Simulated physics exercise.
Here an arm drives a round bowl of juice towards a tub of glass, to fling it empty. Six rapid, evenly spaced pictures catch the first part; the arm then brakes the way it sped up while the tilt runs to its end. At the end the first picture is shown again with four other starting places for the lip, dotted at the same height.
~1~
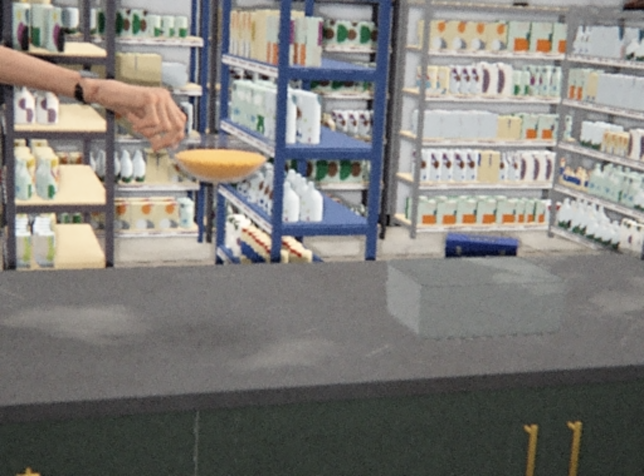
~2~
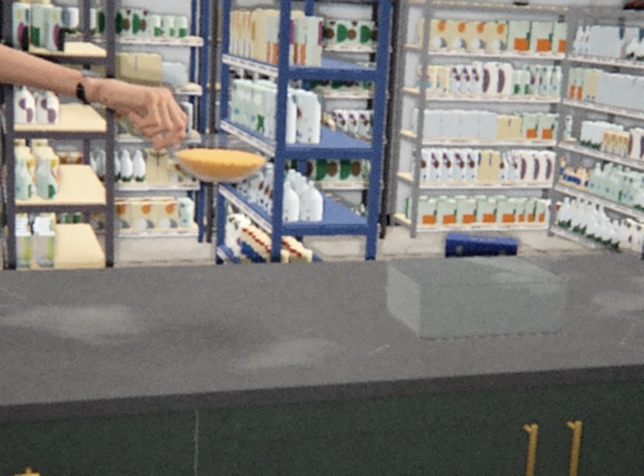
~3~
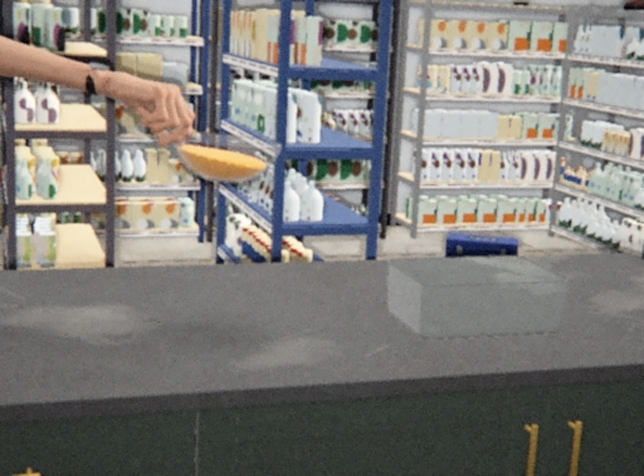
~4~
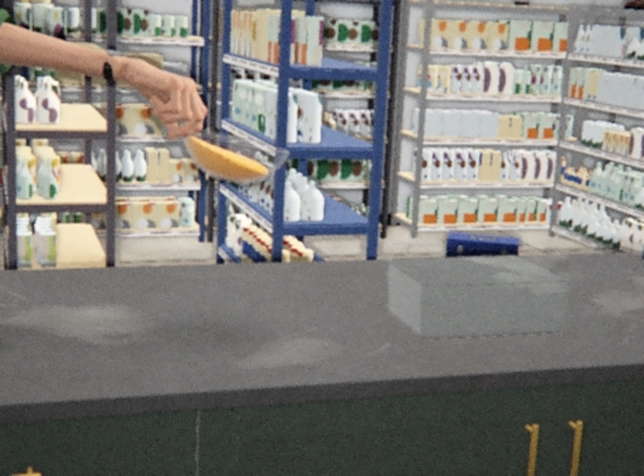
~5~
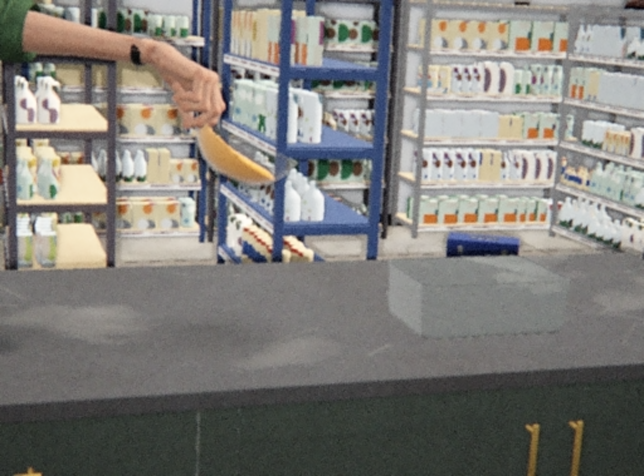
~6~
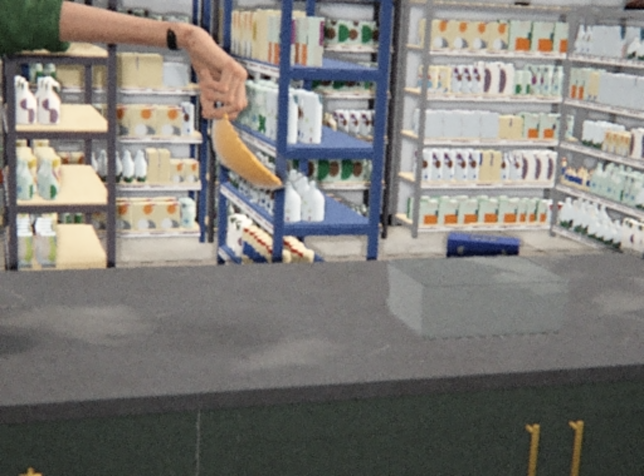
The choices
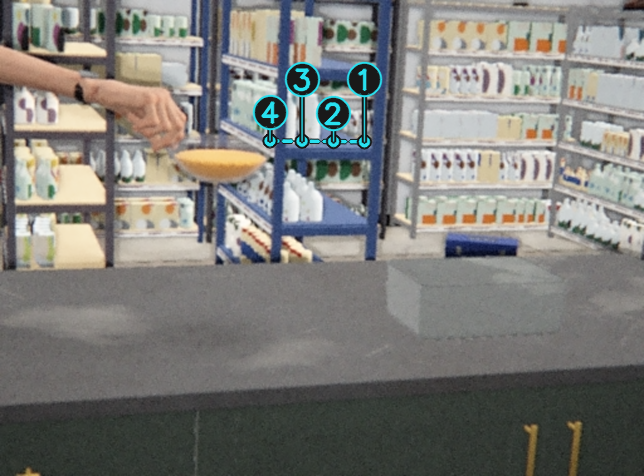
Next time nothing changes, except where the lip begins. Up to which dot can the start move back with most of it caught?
3 is the one.
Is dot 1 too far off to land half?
No, not at all.
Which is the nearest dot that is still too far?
4.
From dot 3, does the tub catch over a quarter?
Yes, clearly.
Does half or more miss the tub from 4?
Yes, it does.
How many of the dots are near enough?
Three of the four.
On the marked copy, 1 at (364, 141); 2 at (333, 141); 3 at (302, 141); 4 at (270, 140).
With 1, about 76 % lands in the tub, 8 % falls short and 15 % goes beside or beyond.
With 2, about 76 % lands in the tub, 8 % falls short and 16 % goes beside or beyond.
With 3, about 78 % lands in the tub, 11 % falls short and 11 % goes beside or beyond.
With 4, about 22 % lands in the tub, 73 % falls short and 5 % goes beside or beyond.
